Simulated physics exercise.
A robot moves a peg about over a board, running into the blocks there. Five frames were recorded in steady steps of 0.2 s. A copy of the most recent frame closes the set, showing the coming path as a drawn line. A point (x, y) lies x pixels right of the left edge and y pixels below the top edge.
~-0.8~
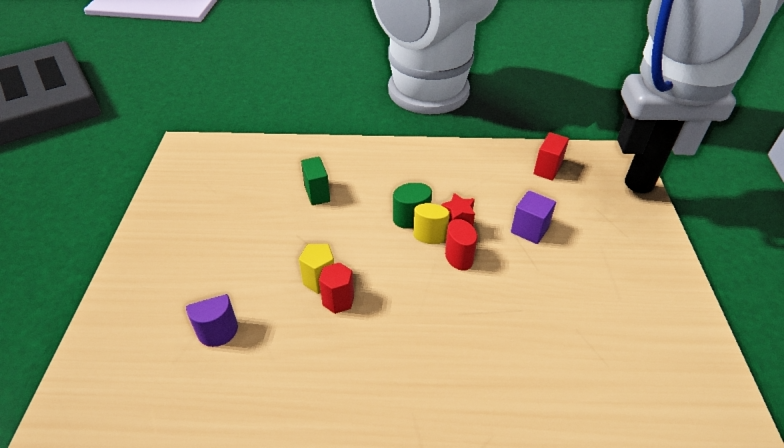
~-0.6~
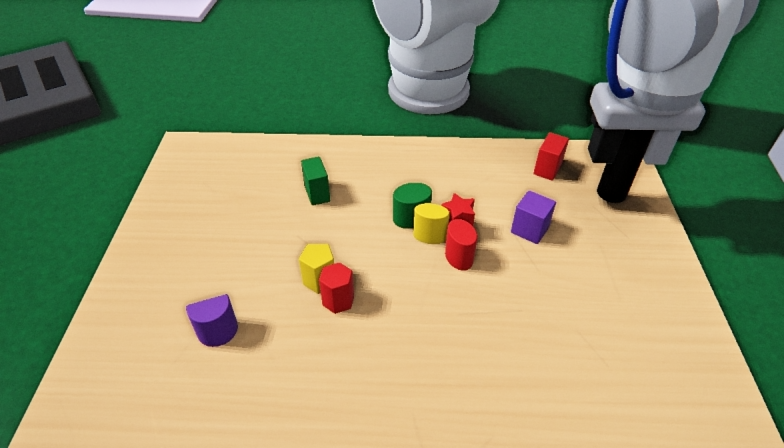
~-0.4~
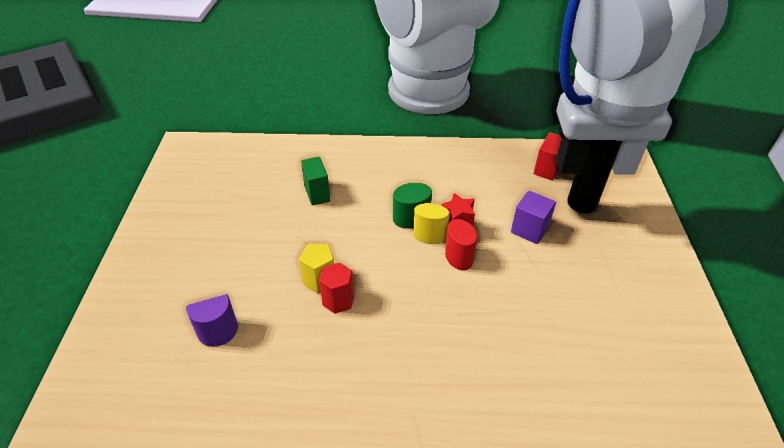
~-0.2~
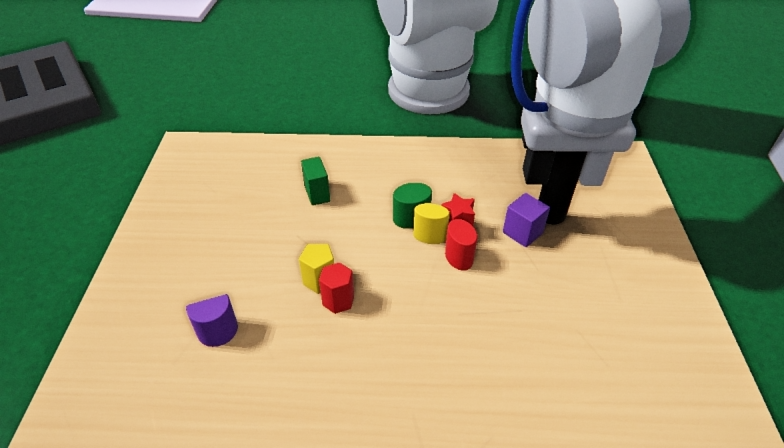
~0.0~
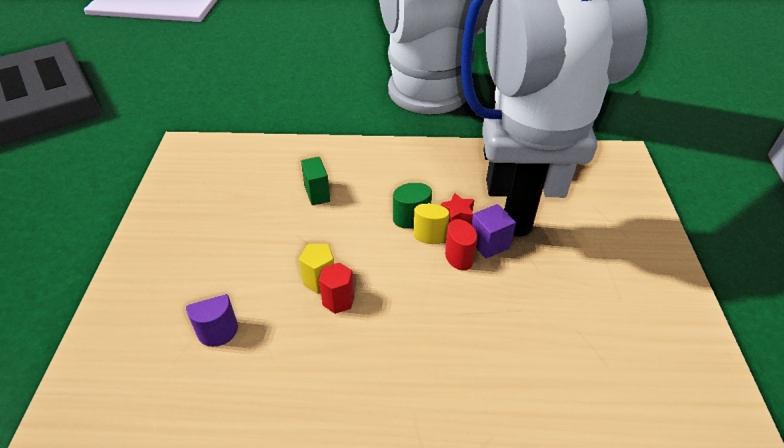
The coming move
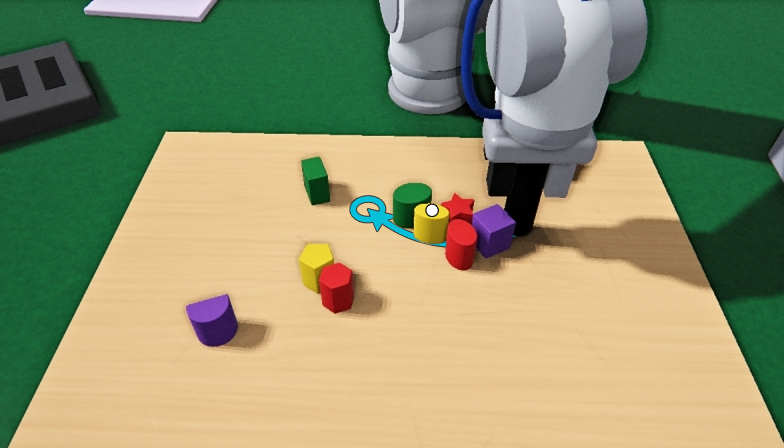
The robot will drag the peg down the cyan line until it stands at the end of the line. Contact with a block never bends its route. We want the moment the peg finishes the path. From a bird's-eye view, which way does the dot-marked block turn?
From above, it turns counterclockwise.
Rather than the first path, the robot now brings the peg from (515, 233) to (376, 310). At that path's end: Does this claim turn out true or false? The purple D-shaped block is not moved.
That claim is true.
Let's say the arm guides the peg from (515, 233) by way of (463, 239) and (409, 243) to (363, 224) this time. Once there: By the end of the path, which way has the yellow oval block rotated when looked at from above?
Answer: Anticlockwise.
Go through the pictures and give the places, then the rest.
The first frame shows tip of the peg at (639, 184), middles of tops, yellow oval block at (432, 210), red star-shaped block at (460, 205), red oval block at (463, 231), purple square piece at (537, 204).
The second frame shows peg at (611, 193), nothing pushed.
The third frame shows peg at (582, 204), nothing pushed.
The fourth frame shows peg at (551, 214), purple square piece at (529, 206).
The fifth frame shows peg at (517, 226), yellow oval block at (432, 210), red star-shaped block at (459, 205), red oval block at (463, 231), purple square piece at (494, 217).
The line goes from (515, 233) by way of (463, 244) and (409, 235) to (368, 209); the dot is on the yellow oval block.
The first path, step by step. One third of the way, peg at (463, 236); yellow oval block at (400, 211), turned 45° anticlockwise; red star-shaped block at (434, 206), turned 65° clockwise; red oval block at (427, 254), turned 20° anticlockwise; purple square piece at (445, 236), turned 25° anticlockwise.
Two thirds of the way, peg at (408, 227); yellow oval block at (373, 206), turned 120° anticlockwise; red star-shaped block at (393, 192); red oval block at (419, 261), turned 40° anticlockwise; purple square piece at (428, 239), turned 45° anticlockwise.
At the end, peg at (368, 201); yellow oval block at (359, 204), turned 145° anticlockwise; red star-shaped block at (366, 165), turned 150° clockwise; red oval block at (419, 261), turned 40° anticlockwise; purple square piece at (428, 239), turned 45° anticlockwise.
